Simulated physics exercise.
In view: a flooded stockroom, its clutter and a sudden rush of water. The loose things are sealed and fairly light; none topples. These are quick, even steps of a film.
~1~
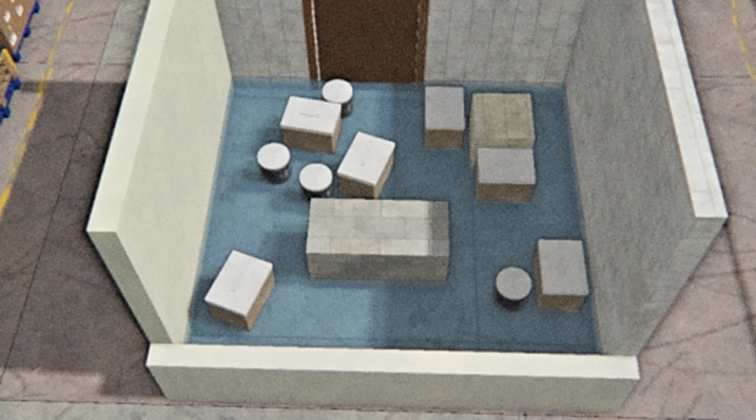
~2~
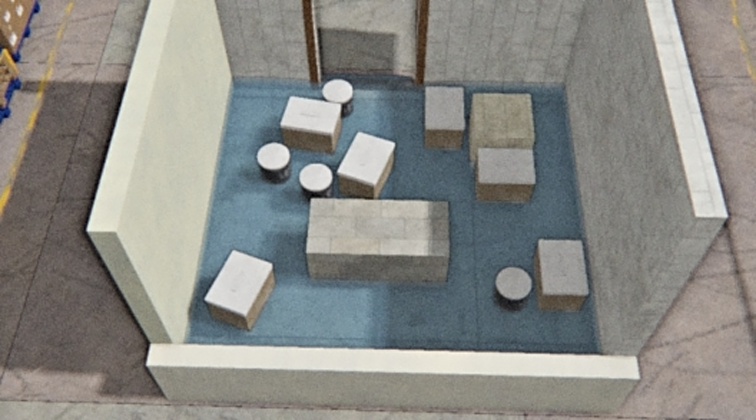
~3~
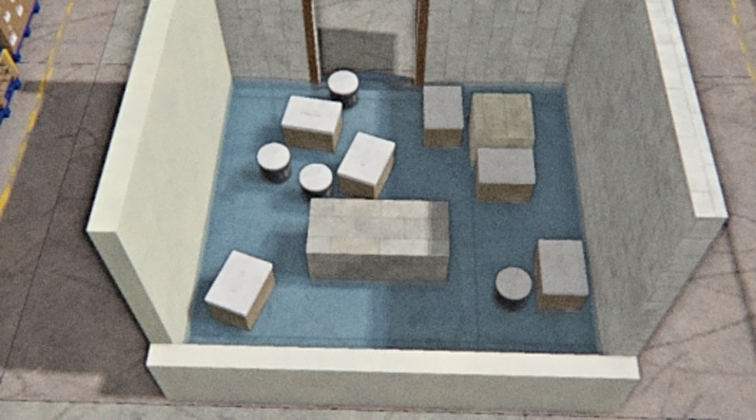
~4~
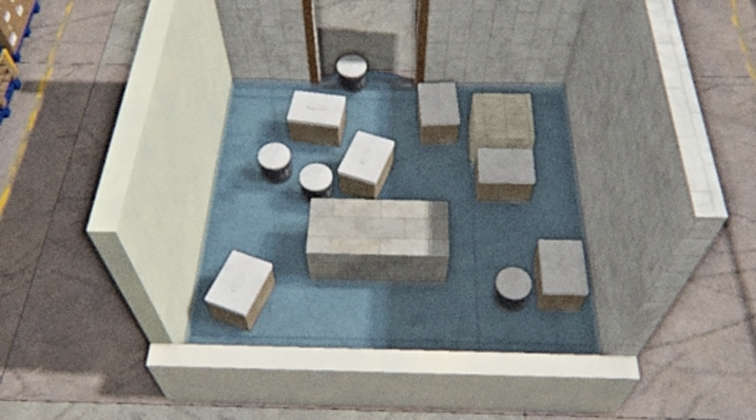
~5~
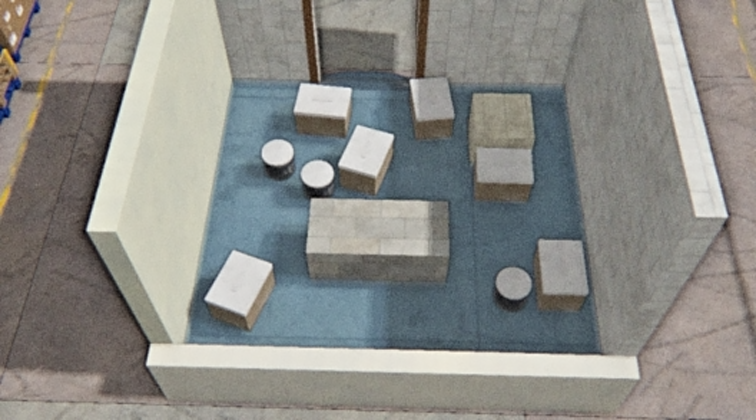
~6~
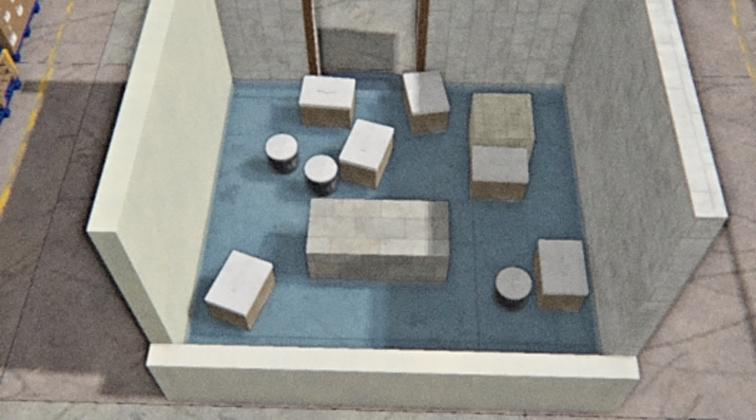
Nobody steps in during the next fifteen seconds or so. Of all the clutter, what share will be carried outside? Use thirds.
It is at least two thirds.
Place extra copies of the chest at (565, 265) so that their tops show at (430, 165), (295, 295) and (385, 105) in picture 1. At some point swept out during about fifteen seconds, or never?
In that order: Out, kept in, carried outside.
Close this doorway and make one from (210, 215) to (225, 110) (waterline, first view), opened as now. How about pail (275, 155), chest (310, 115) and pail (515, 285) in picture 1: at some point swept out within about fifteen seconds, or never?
One after the other: Gone, out, kept in.
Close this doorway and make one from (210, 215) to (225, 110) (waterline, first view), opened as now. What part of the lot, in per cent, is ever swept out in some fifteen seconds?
Roughly 70 per cent.
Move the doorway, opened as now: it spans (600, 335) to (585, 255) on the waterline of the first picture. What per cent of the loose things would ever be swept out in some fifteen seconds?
Roughly 30 per cent.
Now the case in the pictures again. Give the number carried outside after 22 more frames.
7 of them.
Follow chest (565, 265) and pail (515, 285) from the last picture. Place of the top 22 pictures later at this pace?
At about (549, 207) and (503, 224).
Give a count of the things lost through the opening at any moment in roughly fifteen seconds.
The number is 7.
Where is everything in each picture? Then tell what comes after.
A chest at (311, 114), afloat; a chest at (445, 106), afloat; 0 of 10 have shifted, in the first frame.
A chest at (311, 114), afloat; a chest at (445, 106) floats; 0 of 10 have shifted, in the second frame.
A chest at (312, 113) floats; a chest at (443, 106), afloat; 1 of 10 have shifted, in the third frame.
A chest at (316, 108), afloat, close to its start; a chest at (439, 102), afloat, close to its start; 3 of 10 have shifted, in the fourth frame.
A chest at (323, 100) floats, close to its start; a chest at (432, 97), afloat, close to its start; 6 of 10 have shifted, in the fifth frame.
A chest at (327, 91) floats, a stride from its start; a chest at (426, 91), afloat, a stride from its start; 7 of 10 have shifted, in the sixth frame.
A moment on, 1 of 10 are out; 9 afloat.
Next, 4 of 10 are out; 6 afloat.
Later, 7 of 10 are out; 3 afloat.
In the end, 7 of 10 are out; 3 afloat.
